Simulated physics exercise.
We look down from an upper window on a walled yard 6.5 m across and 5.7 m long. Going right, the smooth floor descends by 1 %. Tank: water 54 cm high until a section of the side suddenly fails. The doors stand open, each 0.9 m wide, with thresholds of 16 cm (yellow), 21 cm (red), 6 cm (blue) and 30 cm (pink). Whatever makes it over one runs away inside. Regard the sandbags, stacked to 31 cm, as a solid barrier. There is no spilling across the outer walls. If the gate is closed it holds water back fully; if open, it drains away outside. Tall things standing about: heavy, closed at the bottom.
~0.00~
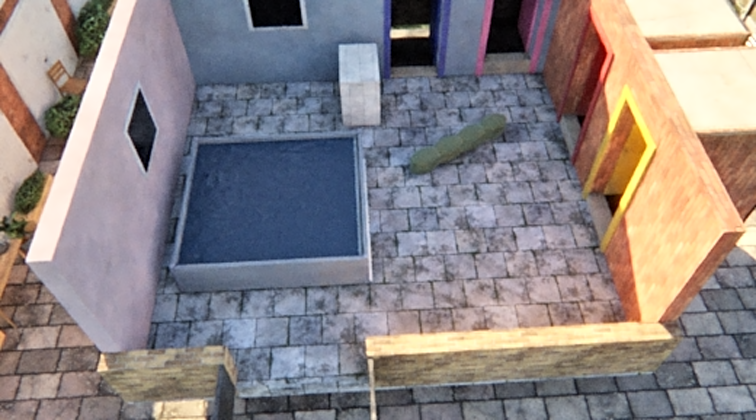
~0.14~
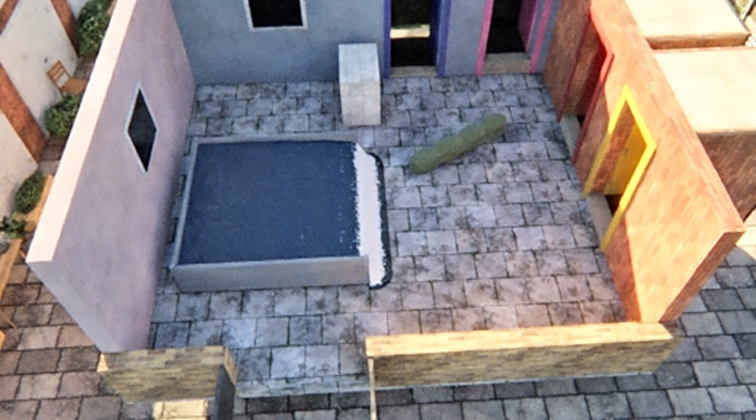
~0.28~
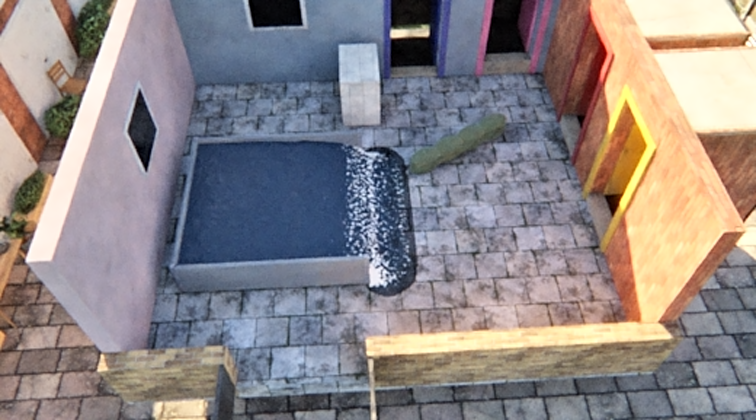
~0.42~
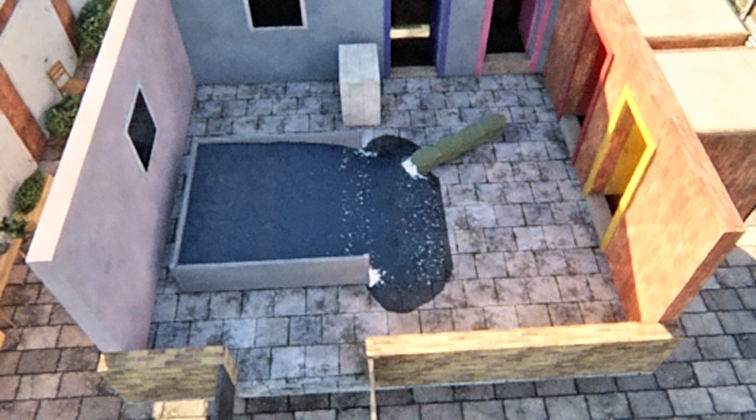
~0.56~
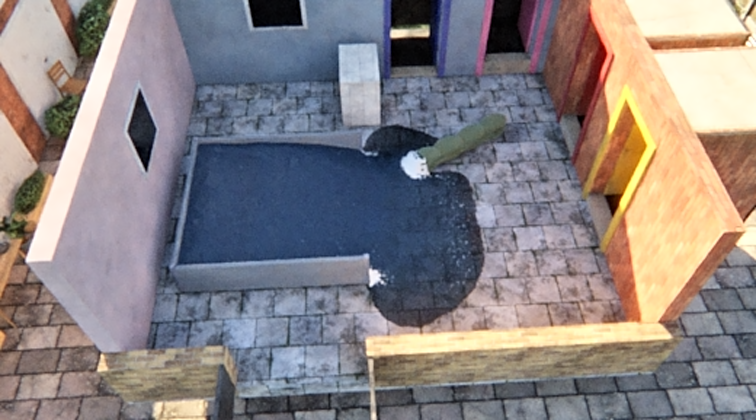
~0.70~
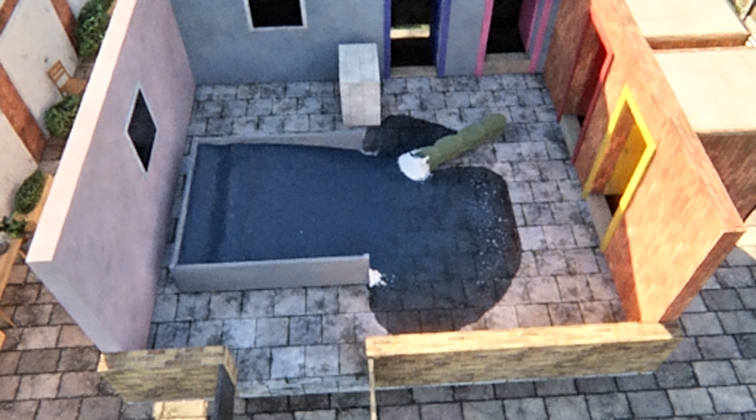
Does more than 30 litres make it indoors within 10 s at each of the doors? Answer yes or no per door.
Yellow door, yes; red door, no; blue door, yes; pink door, no.
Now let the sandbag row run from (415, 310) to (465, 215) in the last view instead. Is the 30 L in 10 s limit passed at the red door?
Outcome - red: Fail.
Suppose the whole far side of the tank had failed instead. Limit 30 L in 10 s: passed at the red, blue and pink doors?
In that case, red door: Less than that, blue door: More than that, pink door: Less than that.
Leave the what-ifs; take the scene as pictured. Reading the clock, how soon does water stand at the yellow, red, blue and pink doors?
So yellow at 1.1 s, red at 1.6 s, blue at 2.0 s, and pink at 1.8 s.
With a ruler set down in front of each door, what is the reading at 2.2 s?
In cm: Yellow 32, red 17, blue 7, pink 11.
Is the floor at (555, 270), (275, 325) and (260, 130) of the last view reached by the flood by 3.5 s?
Listed in turn: Swamped / spared so far / spared so far.
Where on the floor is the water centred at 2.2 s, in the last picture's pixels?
Centre: Approx. (399, 216) px.
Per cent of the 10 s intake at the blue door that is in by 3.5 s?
I'd say close to 10 percent.
After 1.4 s water covers 45 % of the floor and is deepest (36 cm) near (410, 175); yellow door 29 cm at the sill, 3 L in, red door not reached, blue door not reached, pink door not reached.
After 2.2 s water covers 60 % of the floor and is deepest (38 cm) near (628, 336); yellow door 32 cm at the sill, 69 L in, red door 17 cm at the sill, 0 L in, blue door 7 cm at the sill, 1 L in, pink door 11 cm at the sill, 0 L in.
After 3.5 s water covers 60 % of the floor and is deepest (32 cm) near (633, 348); yellow door 29 cm at the sill, 167 L in, red door 18 cm at the sill, 0 L in, blue door 11 cm at the sill, 22 L in, pink door 25 cm at the sill, 0 L in.
After 6.0 s water covers 80 % of the floor and is deepest (22 cm) near (541, 76); yellow door 15 cm at the sill, 221 L in, red door 19 cm at the sill, 0 L in, blue door 15 cm at the sill, 67 L in, pink door 20 cm at the sill, 1 L in.
After 10.0 s water covers 95 % of the floor and is deepest (14 cm) near (633, 348); yellow door 11 cm at the sill, 222 L in, red door 12 cm at the sill, 1 L in, blue door 11 cm at the sill, 183 L in, pink door 13 cm at the sill, 1 L in.
